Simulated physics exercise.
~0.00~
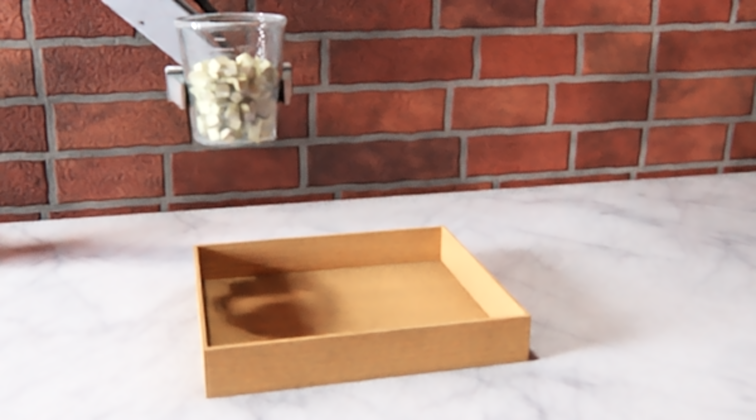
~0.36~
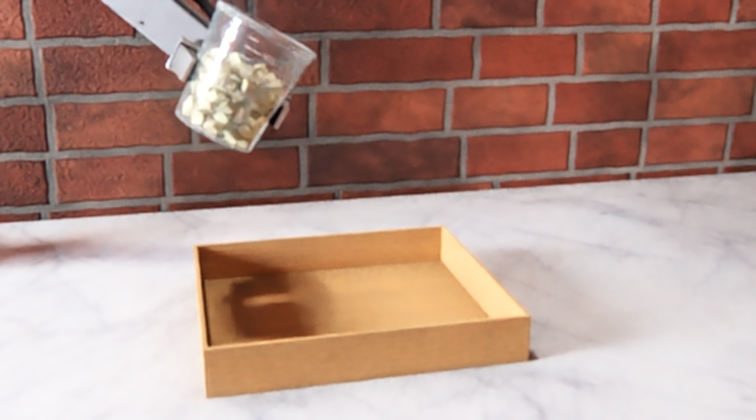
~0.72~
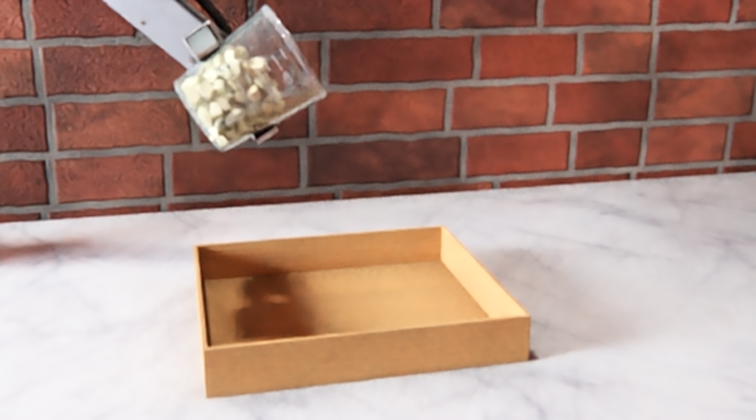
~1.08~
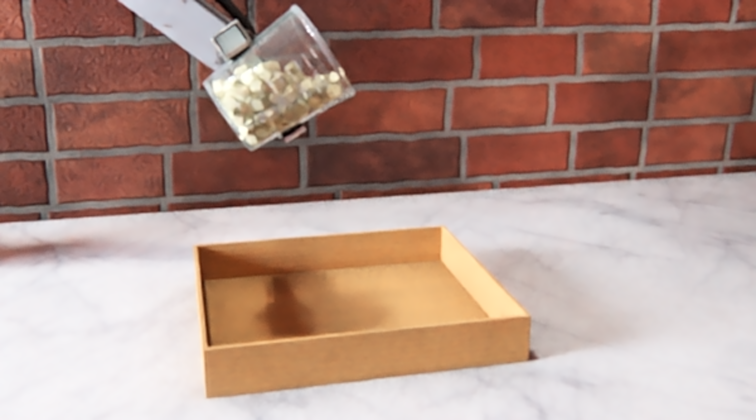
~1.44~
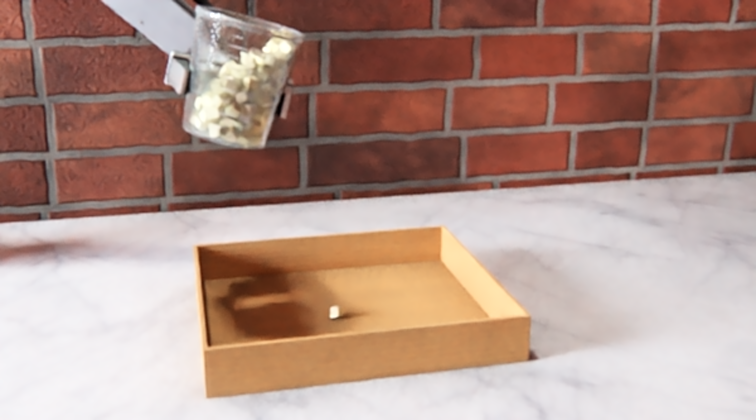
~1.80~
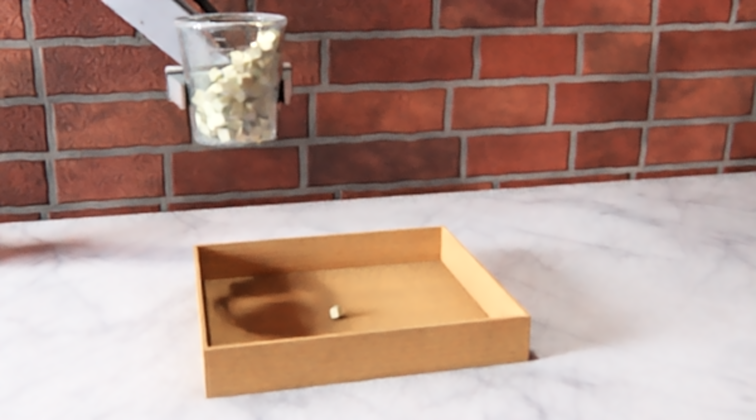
On a white marble-patterned surface before a red brick wall, seen from the front and slightly above, a shallow tan tray sits near the centre. Above its left side, a grey robot arm holds a clear tumbler partly filled with pale, cream-coloured vegetable dice. The arm tips the tumbler to the right, and the dice slump against its lower side as the lean grows steeper. It shifts slightly right, still leaning, then swings back toward upright, and a single piece now lies in the tray. Finally the tumbler hangs level again, with nearly all the dice still inside.
